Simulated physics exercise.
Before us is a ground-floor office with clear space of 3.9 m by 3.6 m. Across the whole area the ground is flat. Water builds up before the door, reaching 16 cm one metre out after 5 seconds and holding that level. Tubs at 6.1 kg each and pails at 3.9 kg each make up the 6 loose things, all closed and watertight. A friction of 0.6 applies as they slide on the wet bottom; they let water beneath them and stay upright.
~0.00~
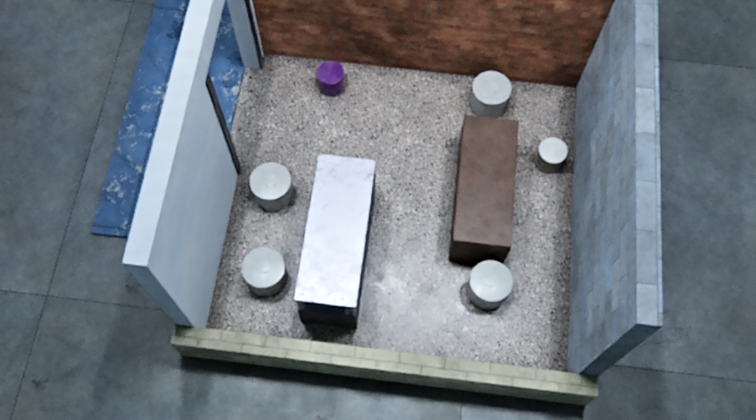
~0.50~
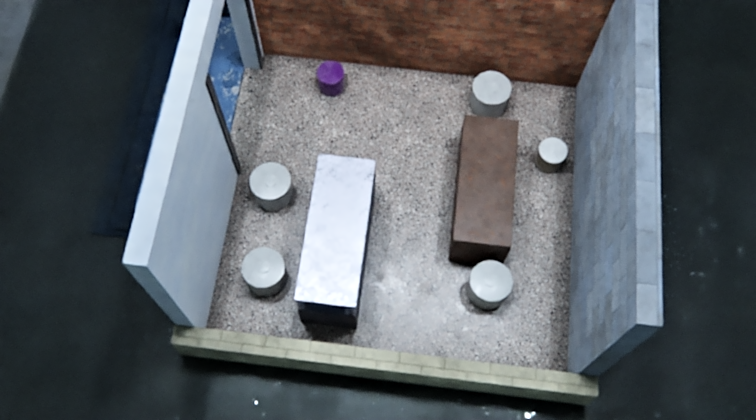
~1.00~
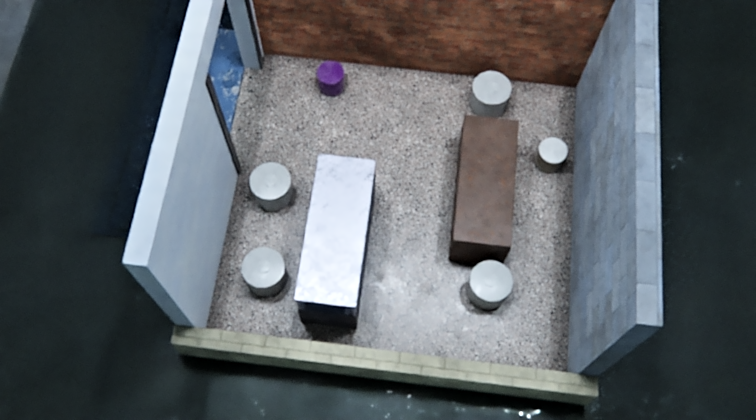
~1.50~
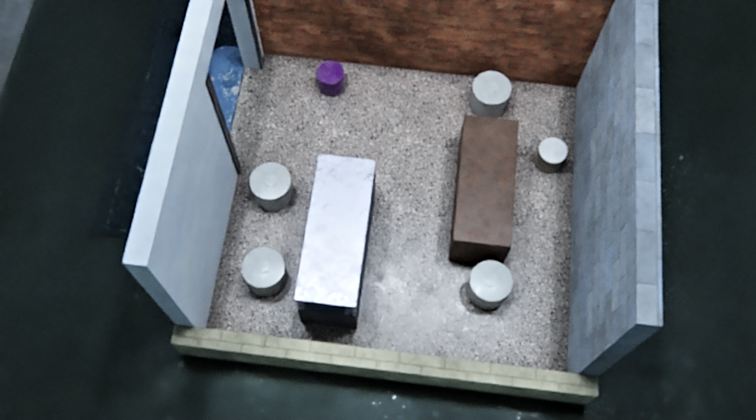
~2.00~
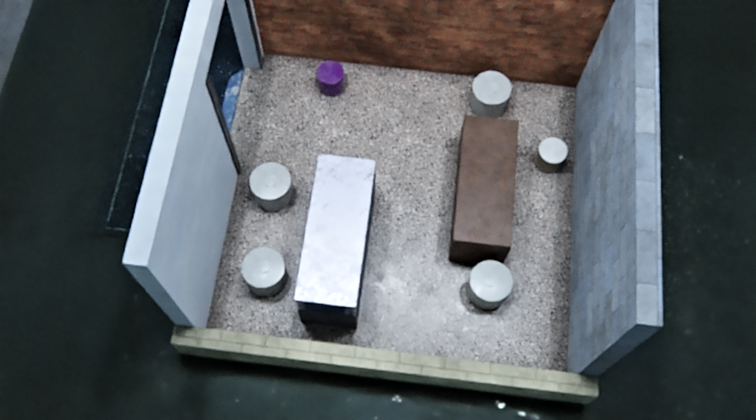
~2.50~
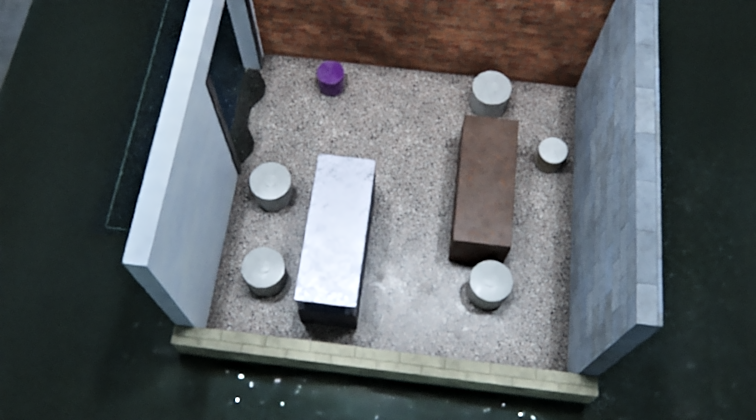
Dark water spreads over the grey ground around a small open-topped office and darkens the blue area outside the left wall. It then creeps across the blue strip still visible through the doorway, and a small dark patch edges onto the speckled floor, while the purple pail, pale tubs and two long blocks stay still.
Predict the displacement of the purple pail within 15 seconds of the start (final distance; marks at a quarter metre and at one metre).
Observation: Purple pail displaced greatly.
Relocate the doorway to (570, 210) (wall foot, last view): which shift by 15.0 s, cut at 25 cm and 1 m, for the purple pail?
Outcome - purple pail: Well off.
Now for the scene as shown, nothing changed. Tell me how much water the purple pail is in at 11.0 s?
About 11 cm.
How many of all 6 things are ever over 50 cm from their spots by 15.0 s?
I make it 4.
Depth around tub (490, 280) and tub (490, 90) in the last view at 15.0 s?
Close to 12 and 12 centimetres.
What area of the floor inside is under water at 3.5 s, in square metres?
Wet area: Approx. 1.0 m2.
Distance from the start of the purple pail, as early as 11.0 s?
Displacement by then near 250 cm.
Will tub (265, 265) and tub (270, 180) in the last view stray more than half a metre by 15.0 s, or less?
First smaller, then smaller.
After 3.5 s the purple pail is near (330, 72), 0.0 m from its start, aground; 0 afloat.
After 6.8 s the purple pail is near (477, 80), 1.7 m from its start, afloat; 1 afloat.
After 11.0 s the purple pail is near (536, 121), 2.5 m from its start, afloat; 4 afloat.
After 15.0 s the purple pail is near (552, 336), 3.9 m from its start, afloat; 6 afloat.
